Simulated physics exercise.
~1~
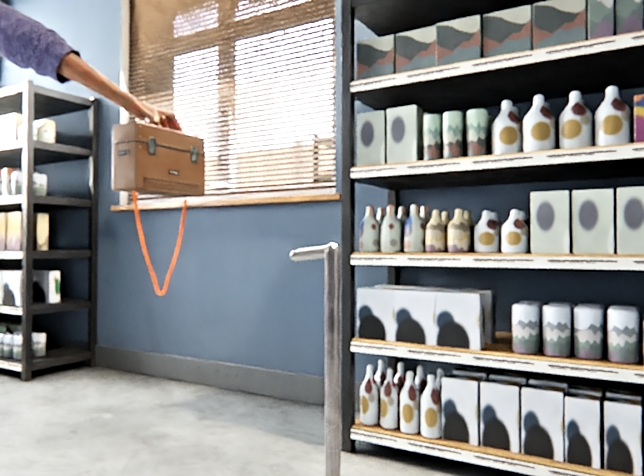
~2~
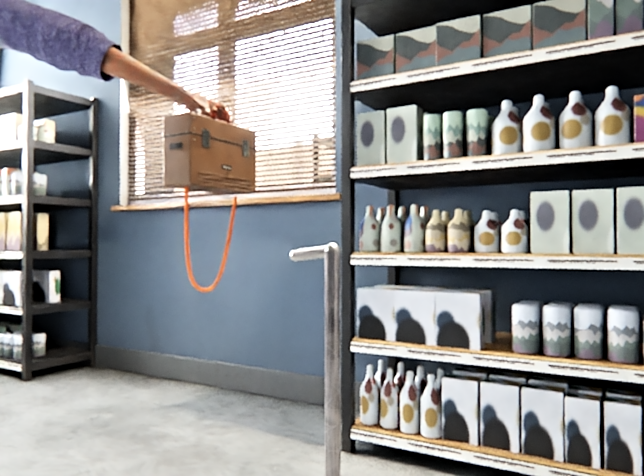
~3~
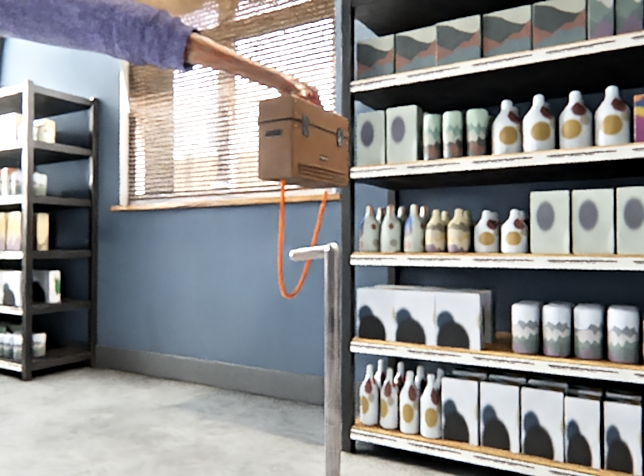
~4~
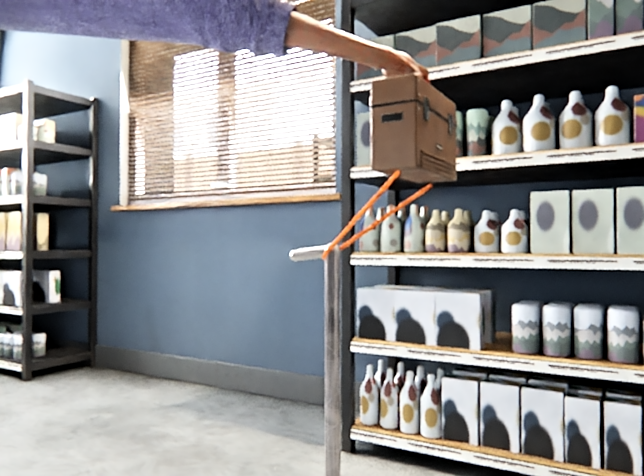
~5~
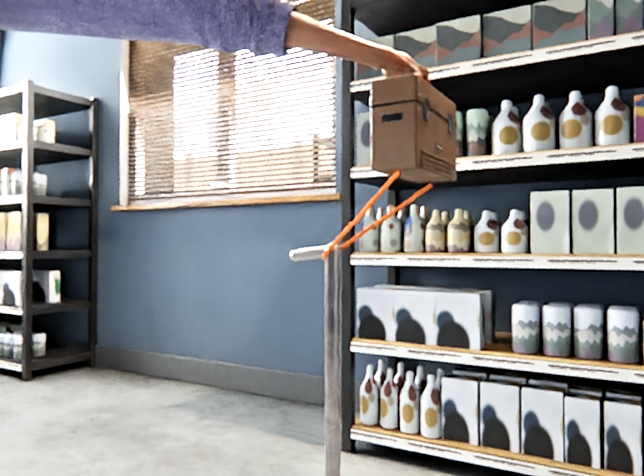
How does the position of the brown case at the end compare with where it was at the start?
At the start the brown case is on the left, in front of the window blind. By the end it is farther right and slightly higher, past the post and in front of the large shelves.
